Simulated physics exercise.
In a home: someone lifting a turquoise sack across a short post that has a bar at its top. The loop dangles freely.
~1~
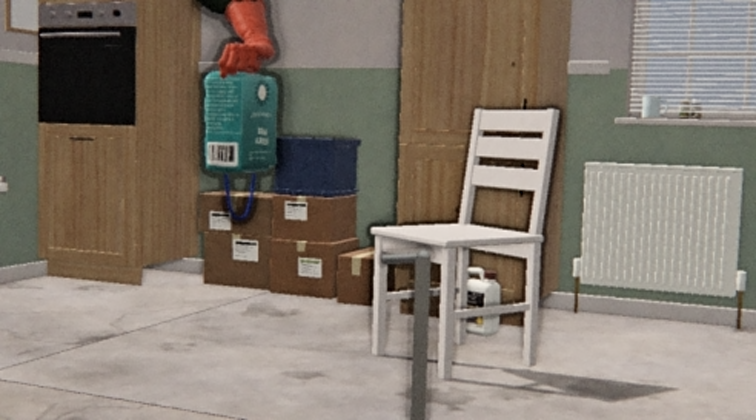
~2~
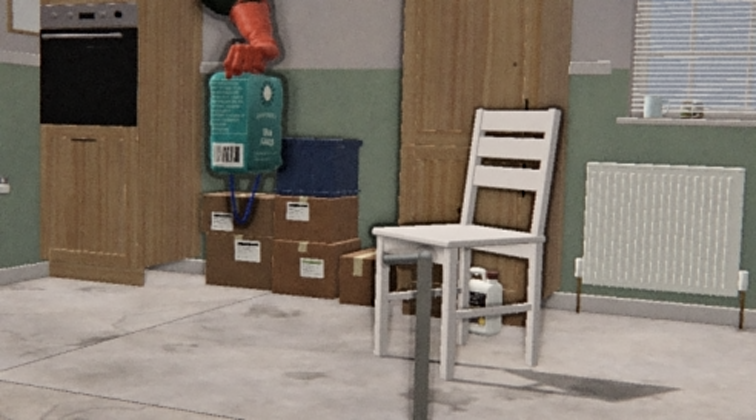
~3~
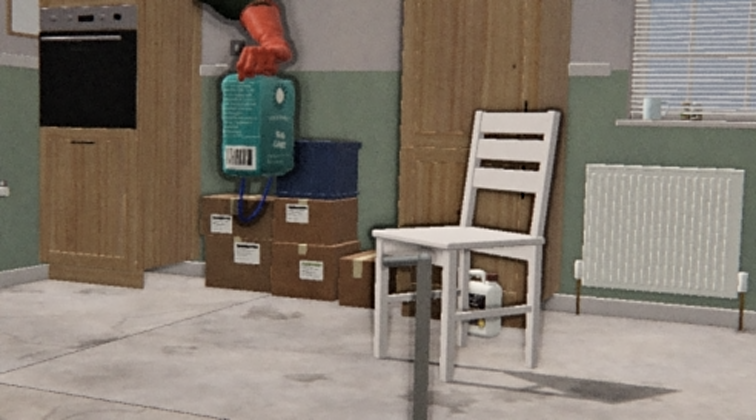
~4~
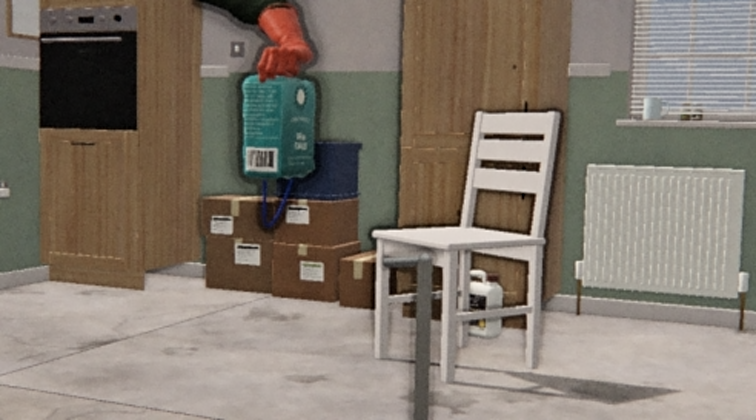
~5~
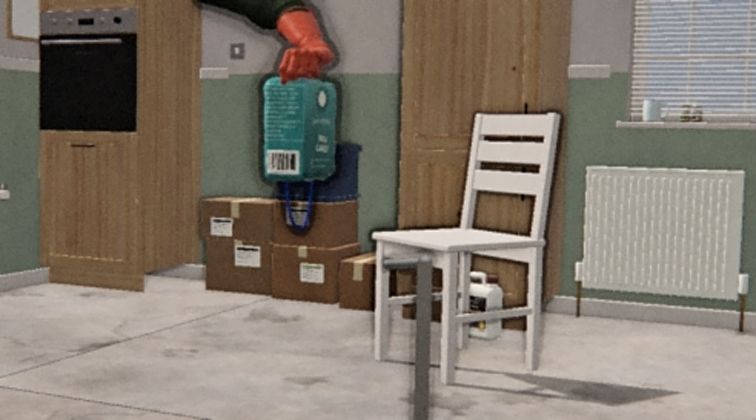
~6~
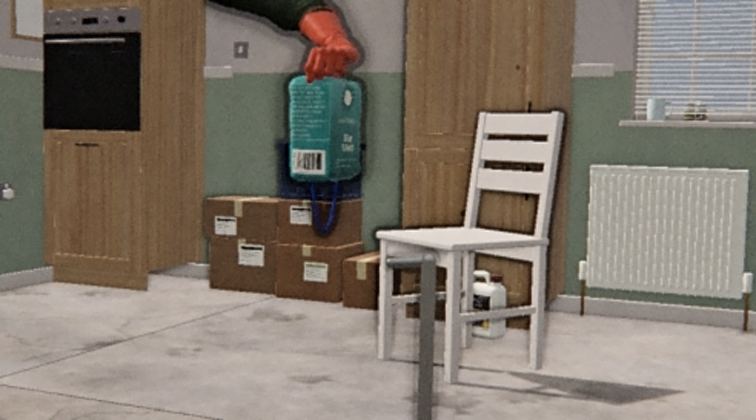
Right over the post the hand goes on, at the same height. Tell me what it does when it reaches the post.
It should continue unimpeded past the post, I think.
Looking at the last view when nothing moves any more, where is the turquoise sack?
Centre pixel at rest: (596, 135).
Then, 0.72 s past the final frame, sack over the post near (444, 132).
Then, 1.38 s past the final frame, sack past the post near (563, 134).
When it is over, sack past the post near (596, 135). The turquoise sack passes clear.
